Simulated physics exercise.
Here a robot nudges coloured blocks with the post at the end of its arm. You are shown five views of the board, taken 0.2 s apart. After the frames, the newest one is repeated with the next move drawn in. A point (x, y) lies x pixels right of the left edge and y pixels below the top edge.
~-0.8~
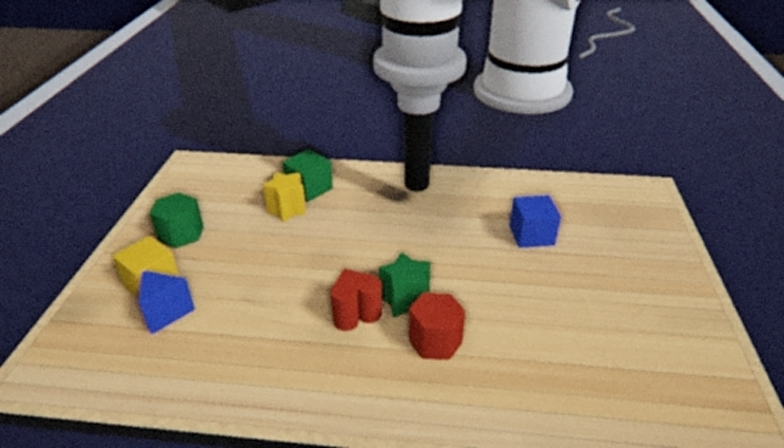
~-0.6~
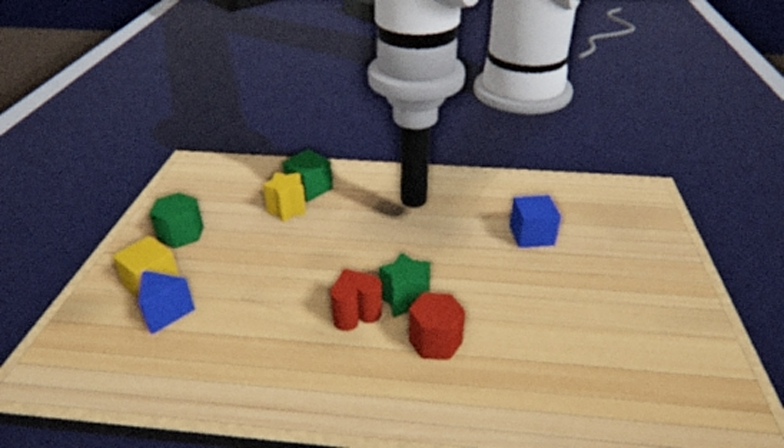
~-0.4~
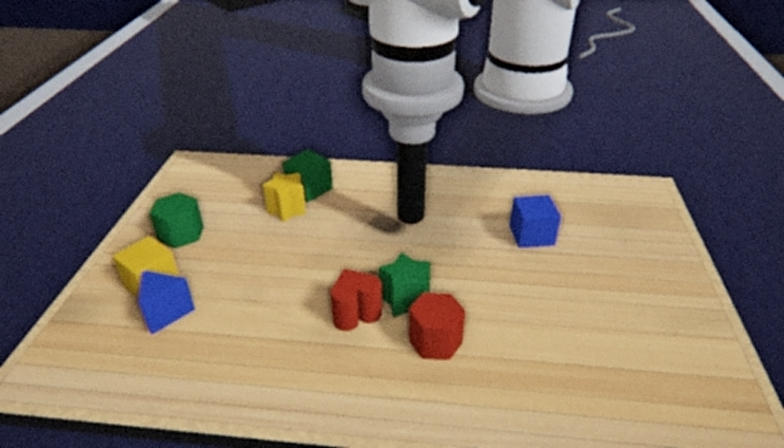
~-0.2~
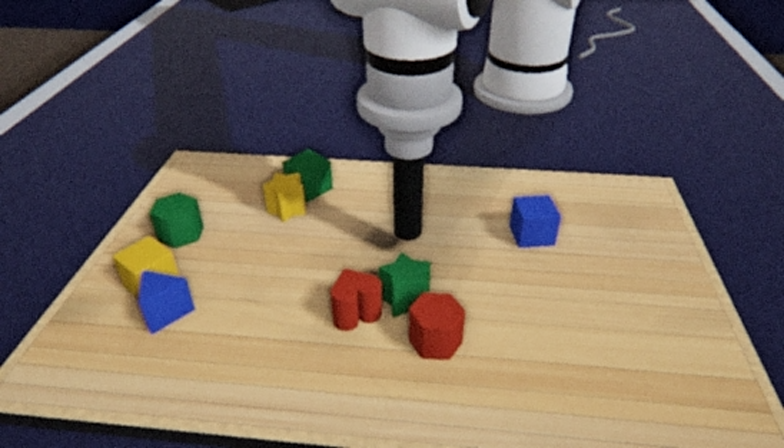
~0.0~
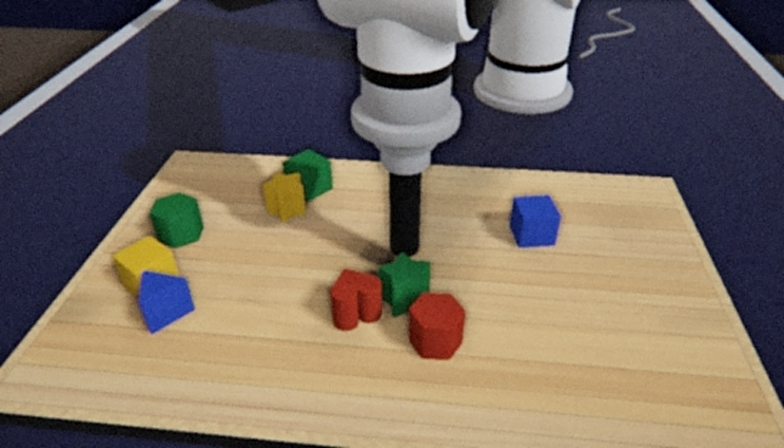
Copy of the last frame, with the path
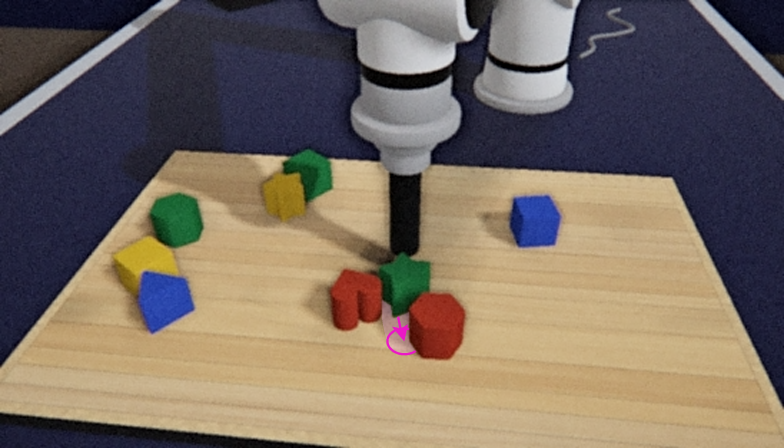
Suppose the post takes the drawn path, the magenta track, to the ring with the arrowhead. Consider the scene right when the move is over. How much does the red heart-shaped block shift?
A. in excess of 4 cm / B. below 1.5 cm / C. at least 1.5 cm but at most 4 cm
It's B.
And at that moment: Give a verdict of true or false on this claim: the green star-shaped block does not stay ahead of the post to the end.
The claim does not hold.
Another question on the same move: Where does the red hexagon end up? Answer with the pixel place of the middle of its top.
Its top face will be centred at roughly (468, 351).
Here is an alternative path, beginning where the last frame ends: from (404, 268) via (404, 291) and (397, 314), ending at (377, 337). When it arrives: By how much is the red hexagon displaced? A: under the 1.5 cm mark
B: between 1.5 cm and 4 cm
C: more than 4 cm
I choose B.
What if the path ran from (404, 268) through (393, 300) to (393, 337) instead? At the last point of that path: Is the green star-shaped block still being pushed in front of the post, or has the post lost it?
It sits in front of the post.
Path on the board, from (404, 268) over (397, 302) to (404, 341).
What follows on the original path. Halfway along, post (397, 285); red heart-shaped block (353, 286), turned 10° clockwise; green star-shaped block (404, 296), turned 40° anticlockwise; red hexagon (443, 319), turned 15° anticlockwise.
At the end, post (404, 322); red heart-shaped block (353, 286), turned 10° clockwise; green star-shaped block (410, 338), turned 35° anticlockwise; red hexagon (468, 351), turned 70° anticlockwise.
